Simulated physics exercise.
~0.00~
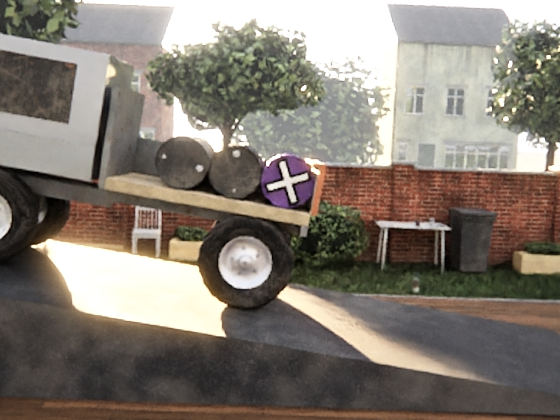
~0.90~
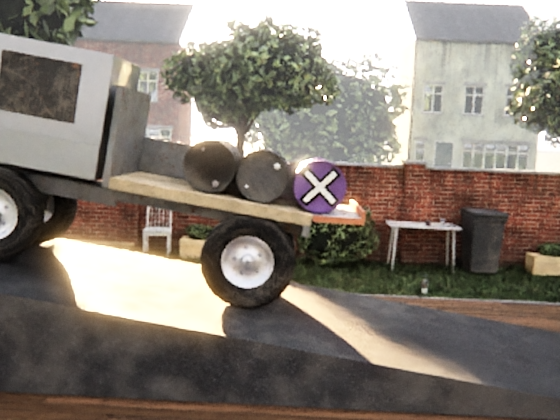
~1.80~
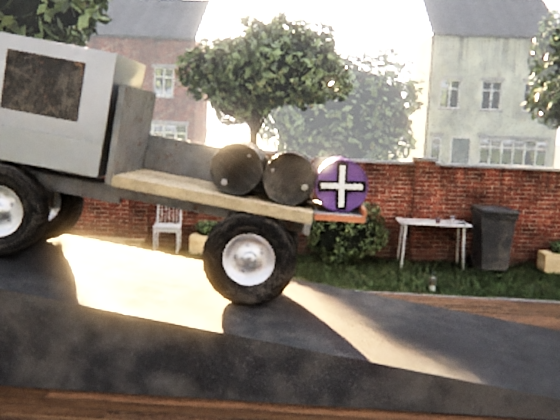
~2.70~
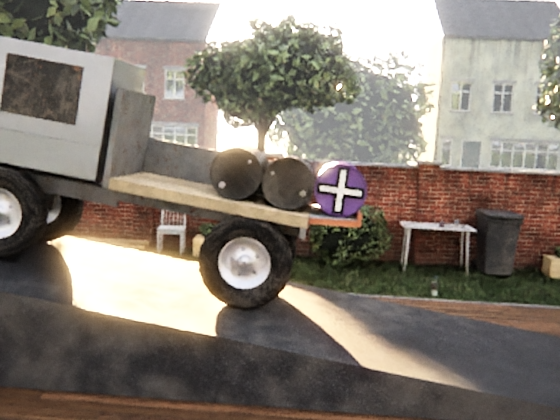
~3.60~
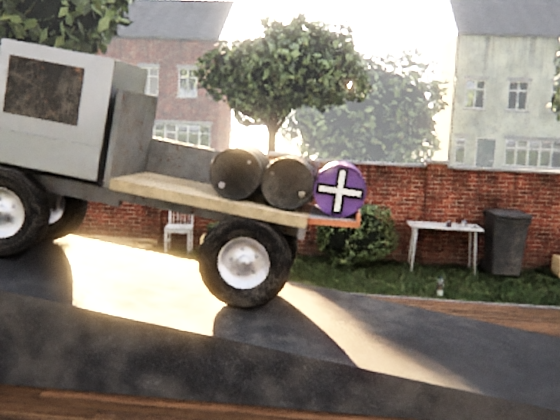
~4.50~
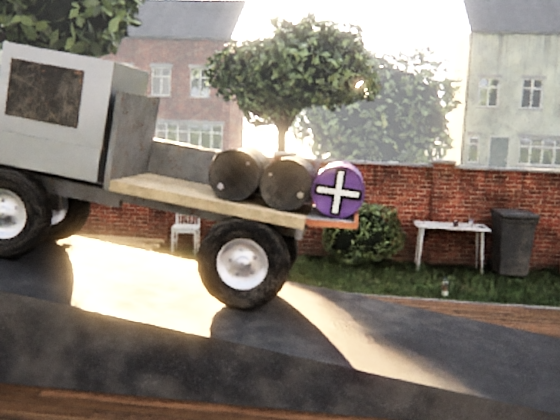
The clip opens on a pick-up standing on sloping ground, its tail end low, with two dark drums and a purple one marked with a white cross lying on the bed against the upright tailgate. The tailgate drops open, and the drums roll right, the purple one leading onto the lowered gate. It turns as it goes, and the dark pair follow behind it. Near the gate's outer end the purple drum stops, with the dark drums bunched up on its left. All three then stay put, the purple one still resting on the open gate.
